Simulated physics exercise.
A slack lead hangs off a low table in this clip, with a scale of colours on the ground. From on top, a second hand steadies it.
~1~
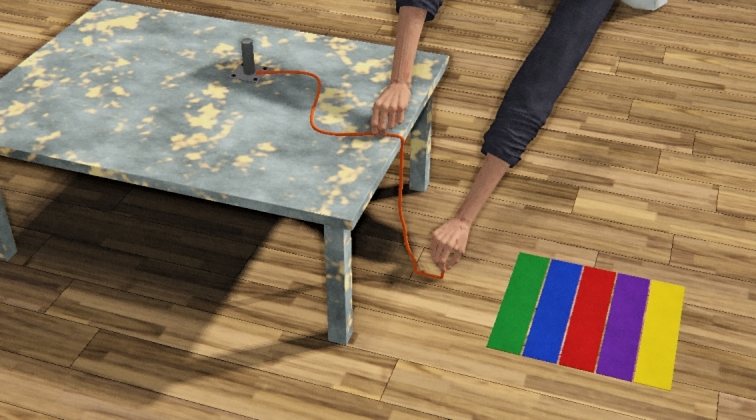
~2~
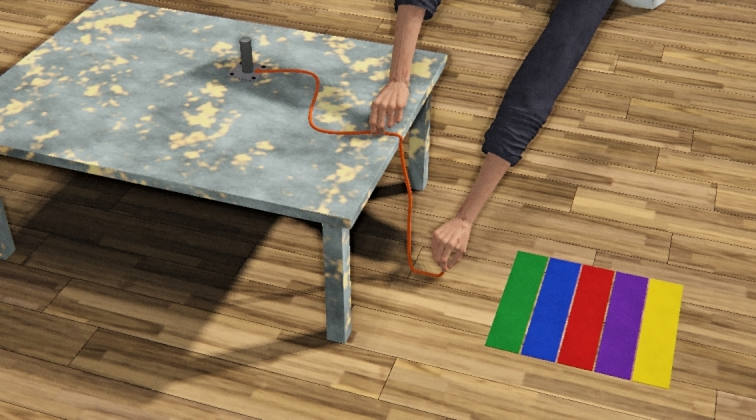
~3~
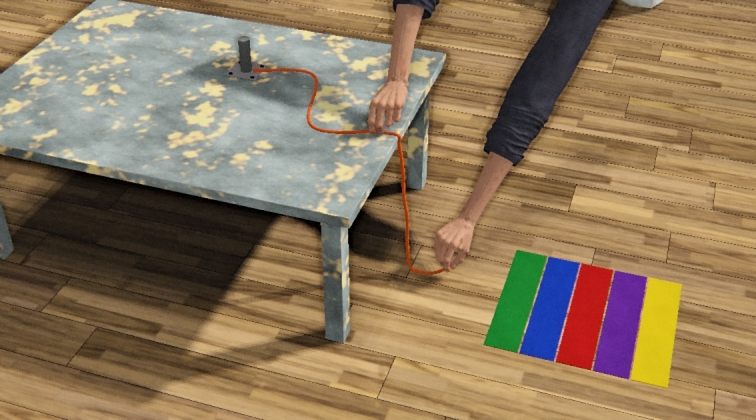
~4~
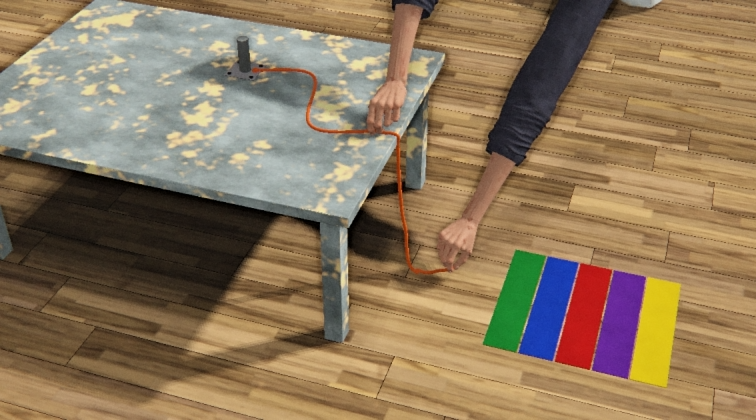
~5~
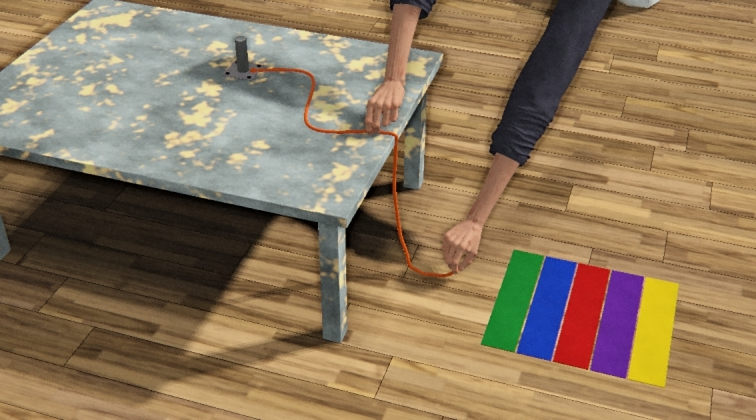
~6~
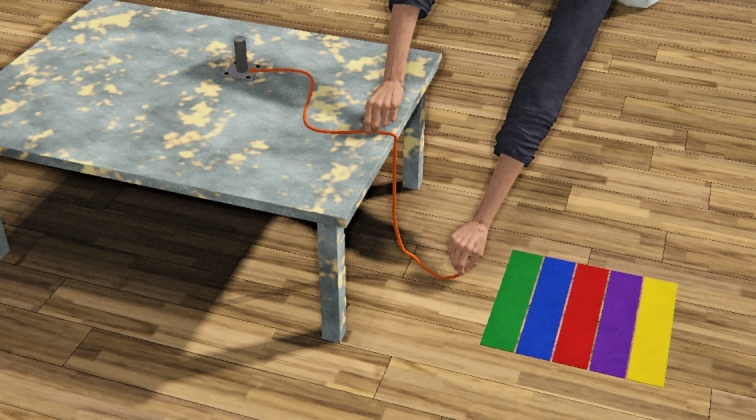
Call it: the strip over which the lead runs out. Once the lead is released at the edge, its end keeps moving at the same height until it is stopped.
Purple.
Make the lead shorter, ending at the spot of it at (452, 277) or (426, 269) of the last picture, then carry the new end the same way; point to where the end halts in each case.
Case by case it comes to about (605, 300) and then about (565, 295).
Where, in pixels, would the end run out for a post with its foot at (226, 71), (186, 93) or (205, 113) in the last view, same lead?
(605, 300), (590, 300) and (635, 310), roughly.
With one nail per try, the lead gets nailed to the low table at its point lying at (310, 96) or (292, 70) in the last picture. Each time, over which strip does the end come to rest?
It would be red; purple.
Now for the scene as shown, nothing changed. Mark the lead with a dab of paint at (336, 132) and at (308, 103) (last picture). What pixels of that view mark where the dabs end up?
Roughly (409, 133) for the first and (346, 105) for the second.
Soon after, end near (555, 291); over blue.
Then, end near (598, 300); over red.
At full stretch, end near (624, 306); over purple. It halts on the purple strip.
